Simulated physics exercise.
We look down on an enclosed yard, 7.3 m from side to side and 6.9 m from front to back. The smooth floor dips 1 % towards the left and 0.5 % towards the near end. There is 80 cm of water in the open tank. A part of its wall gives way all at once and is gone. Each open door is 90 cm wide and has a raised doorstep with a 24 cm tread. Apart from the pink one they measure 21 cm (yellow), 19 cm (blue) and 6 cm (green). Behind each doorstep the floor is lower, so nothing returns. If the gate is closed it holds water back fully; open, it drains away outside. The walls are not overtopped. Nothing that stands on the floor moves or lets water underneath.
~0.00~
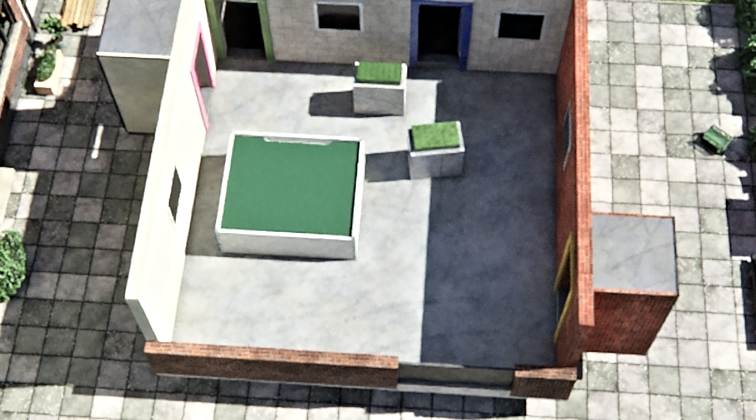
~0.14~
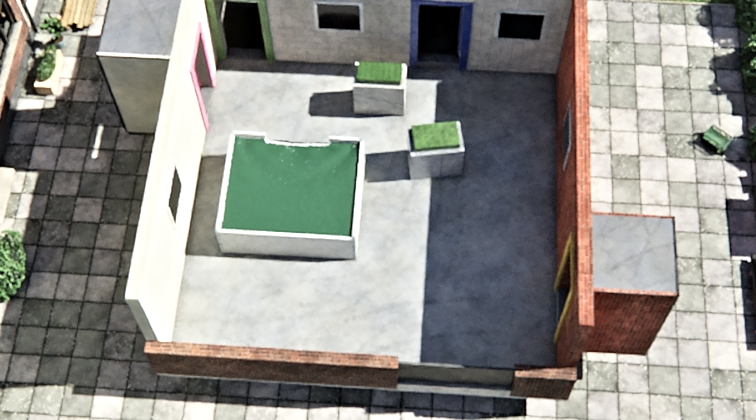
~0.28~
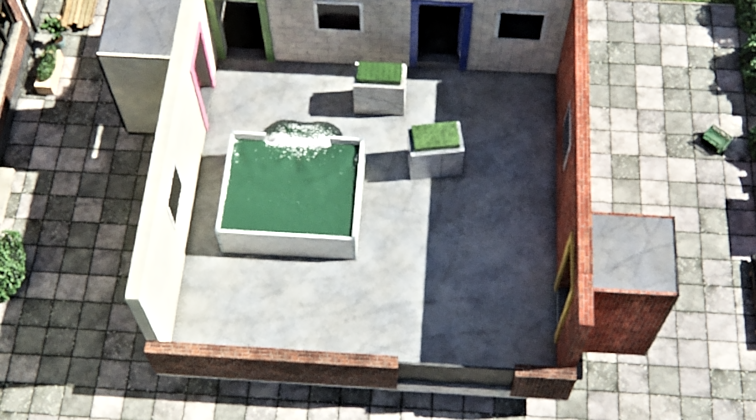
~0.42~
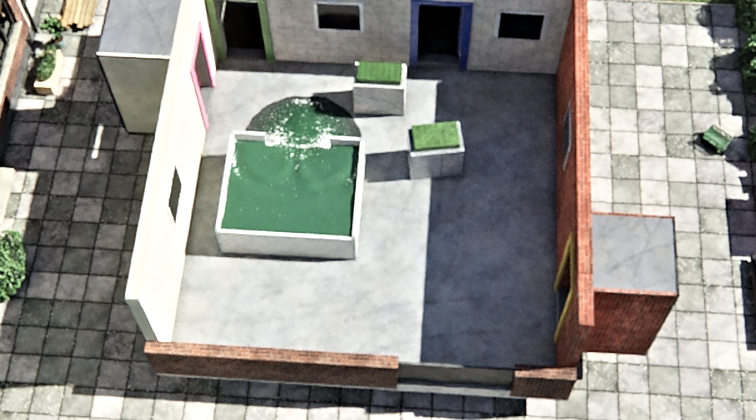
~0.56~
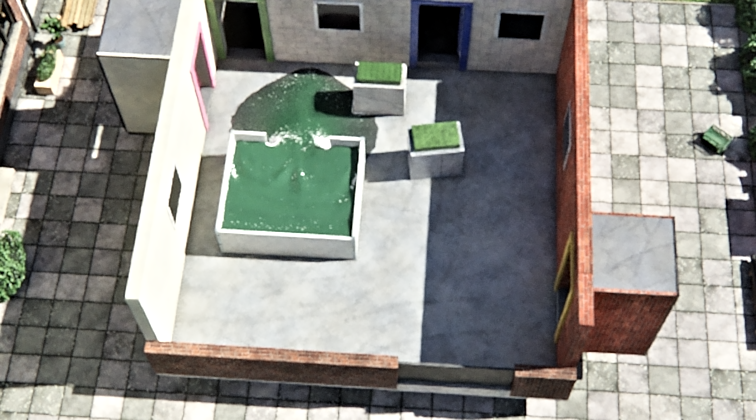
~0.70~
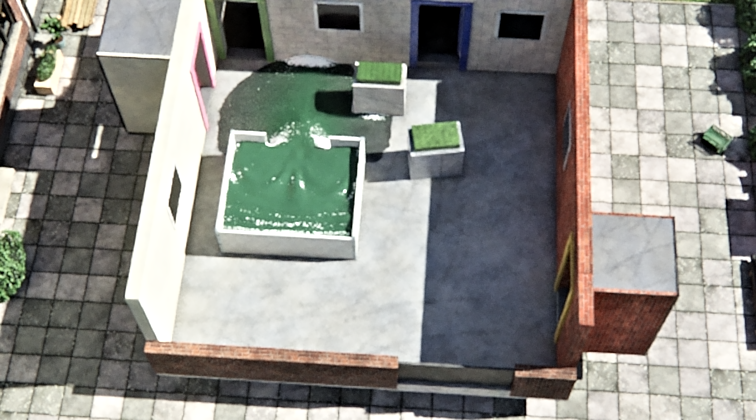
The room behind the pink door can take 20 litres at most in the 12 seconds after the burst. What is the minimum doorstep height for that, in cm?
Some 20 cm above the ground.
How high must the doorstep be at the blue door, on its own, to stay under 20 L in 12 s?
Roughly 7.0 cm at blue.
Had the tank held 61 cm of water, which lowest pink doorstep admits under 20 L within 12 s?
Then roughly 15 cm.
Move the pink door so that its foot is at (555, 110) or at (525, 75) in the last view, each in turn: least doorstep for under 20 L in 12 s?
Roughly 15 and 11.5 cm.
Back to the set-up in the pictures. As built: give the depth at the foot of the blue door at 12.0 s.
Some 4.5 cm.
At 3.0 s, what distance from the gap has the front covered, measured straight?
Some 5.6 m out.
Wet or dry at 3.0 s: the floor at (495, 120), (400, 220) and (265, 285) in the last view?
In turn: Under water, still dry, dry.
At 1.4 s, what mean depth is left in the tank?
About 56 cm.
After 1.4 s water covers 20 % of the floor, deepest (50 cm) near (326, 64); 8 cm at the pink door, 0 litres in over its 7 cm doorstep.
After 3.0 s water covers 35 % of the floor, deepest (40 cm) near (218, 59); 17 cm at the pink door, 33 litres in over its 7 cm doorstep.
After 12.0 s water covers 100 % of the floor, deepest (14 cm) near (172, 340); 11 cm at the pink door, 335 litres in over its 7 cm doorstep.
At the pink door as built, the water arrived by 0.9 s and peaked near 20 cm at 4.0 s.
With a doorstep of 18 cm, 34 litres would have come in within the 12 s; with 24.5 cm, 4 litres. So under 20 litres takes about 20 cm.
